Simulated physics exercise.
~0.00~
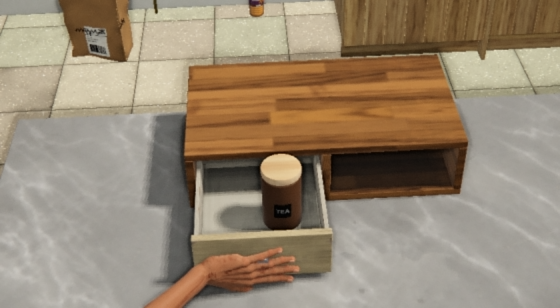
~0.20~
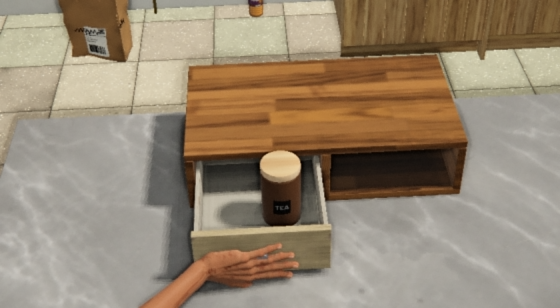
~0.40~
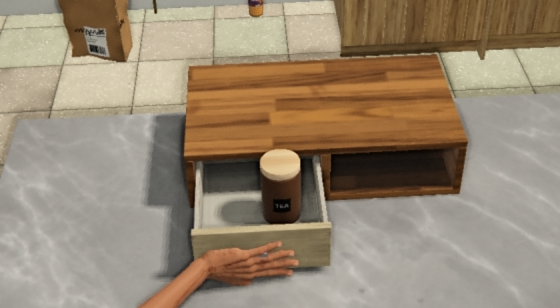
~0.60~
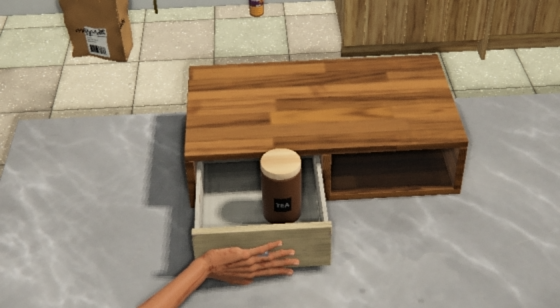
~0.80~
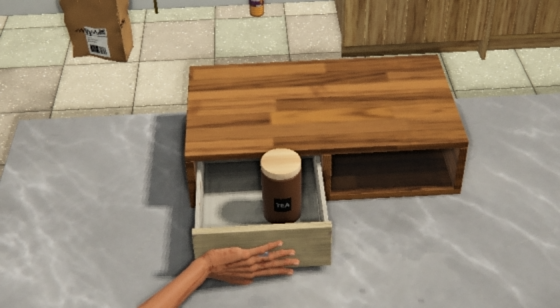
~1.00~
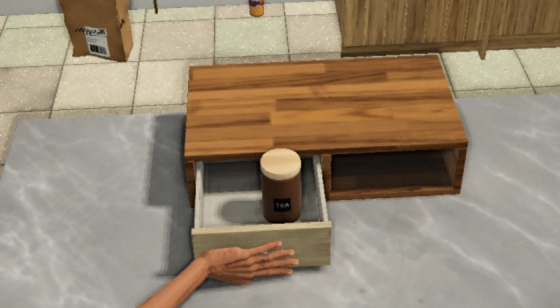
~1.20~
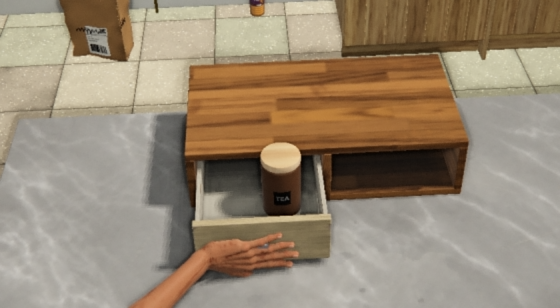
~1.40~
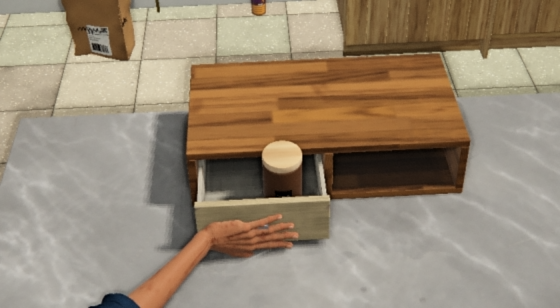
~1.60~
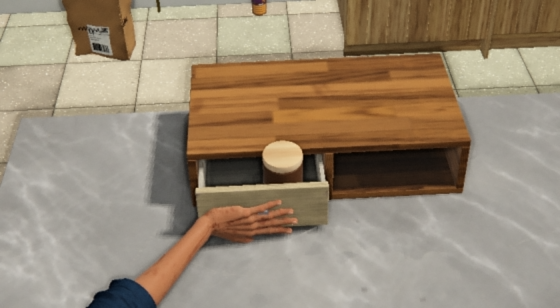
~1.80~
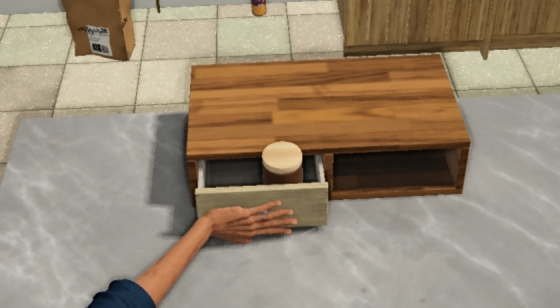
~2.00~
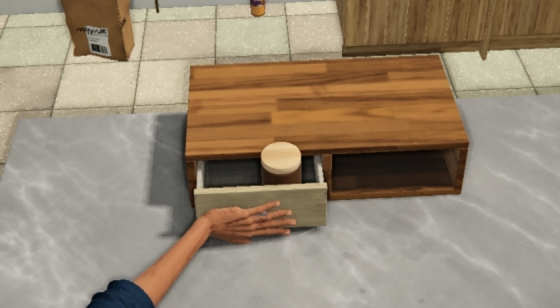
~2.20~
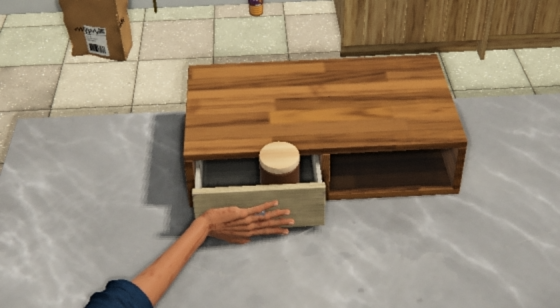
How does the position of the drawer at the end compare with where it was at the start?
At the start the drawer stands well out from the wooden chest, and by the end it sits further in but is still partly open.
